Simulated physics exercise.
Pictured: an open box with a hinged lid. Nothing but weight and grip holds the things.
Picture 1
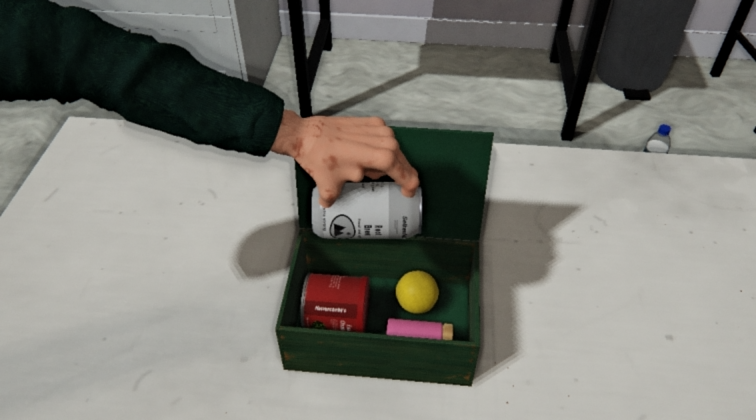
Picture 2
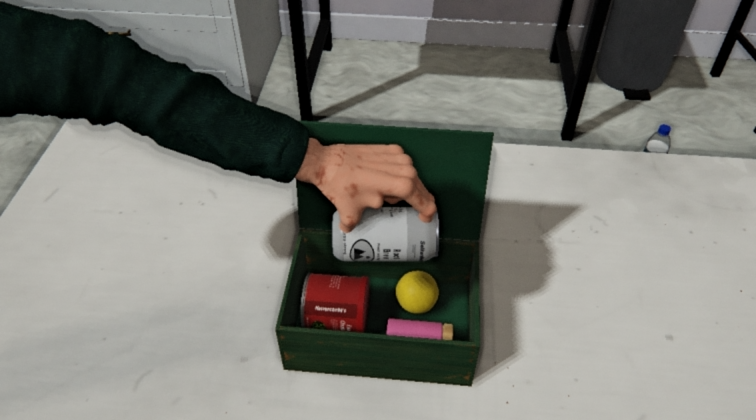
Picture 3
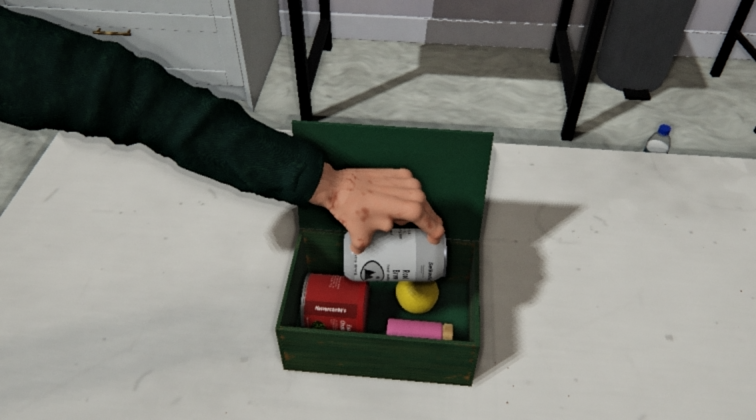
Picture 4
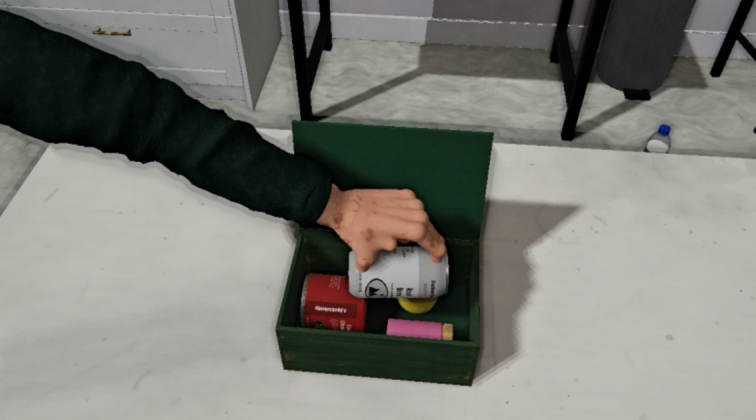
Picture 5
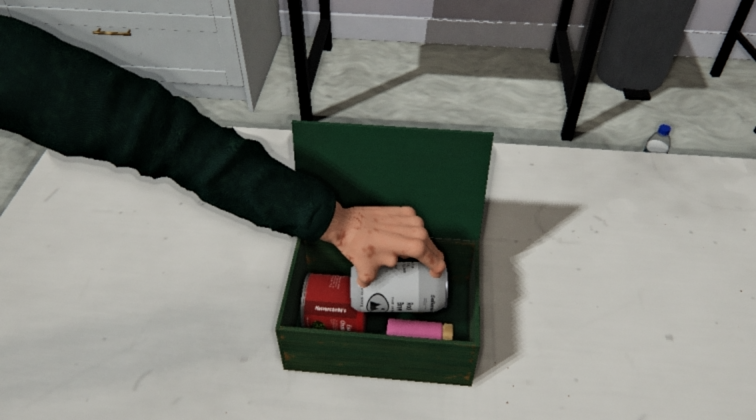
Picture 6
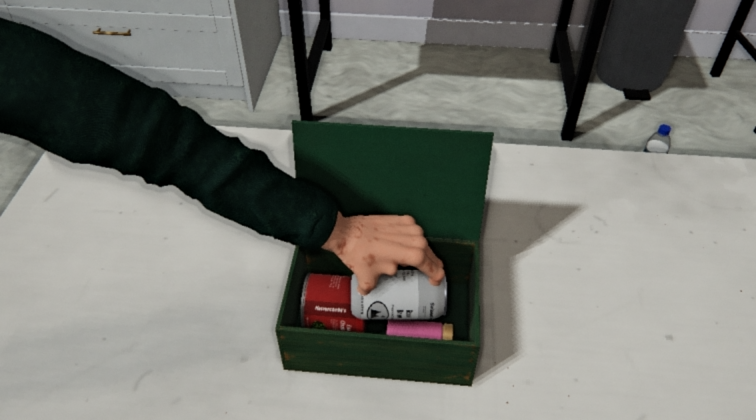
The clip shows a hand in a dark green sleeve lowering a white can into an open green box holding a red tin, a yellow lemon and a pink cylindrical item, with the fingers still gripping the can inside.
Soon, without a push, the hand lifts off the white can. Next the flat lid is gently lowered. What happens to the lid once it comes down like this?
The lid seats properly.
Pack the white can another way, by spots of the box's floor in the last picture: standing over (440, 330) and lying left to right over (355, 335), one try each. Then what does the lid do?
First, the lid won't shut; second, the lid does shut.
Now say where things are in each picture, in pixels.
Coming down; white can (367, 211), in the first picture.
Coming down; white can (385, 234); red tin (336, 304), in the second picture.
Coming down; white can (395, 255); yellow lemon (417, 292), in the third picture.
Coming down; white can (398, 272), in the fourth picture.
Coming down; white can (398, 287); red tin (336, 304), in the fifth picture.
Put in, still held; white can (398, 295), in the sixth picture.
Then, 1.20 s after the last picture, lid starting down; white can rolled about its own width near (417, 293); red tin rolled a little; pink shaker rolled about its own width.
Then, 2.00 s after the last picture, lid 22° above the rim; white can rolled about its own width near (416, 289); red tin rolled a little; pink shaker rolled about its own width.
At rest, lid shut; moved from the start, white can; the other 3 in place. Seen from the same camera at the end, white can near (413, 309).
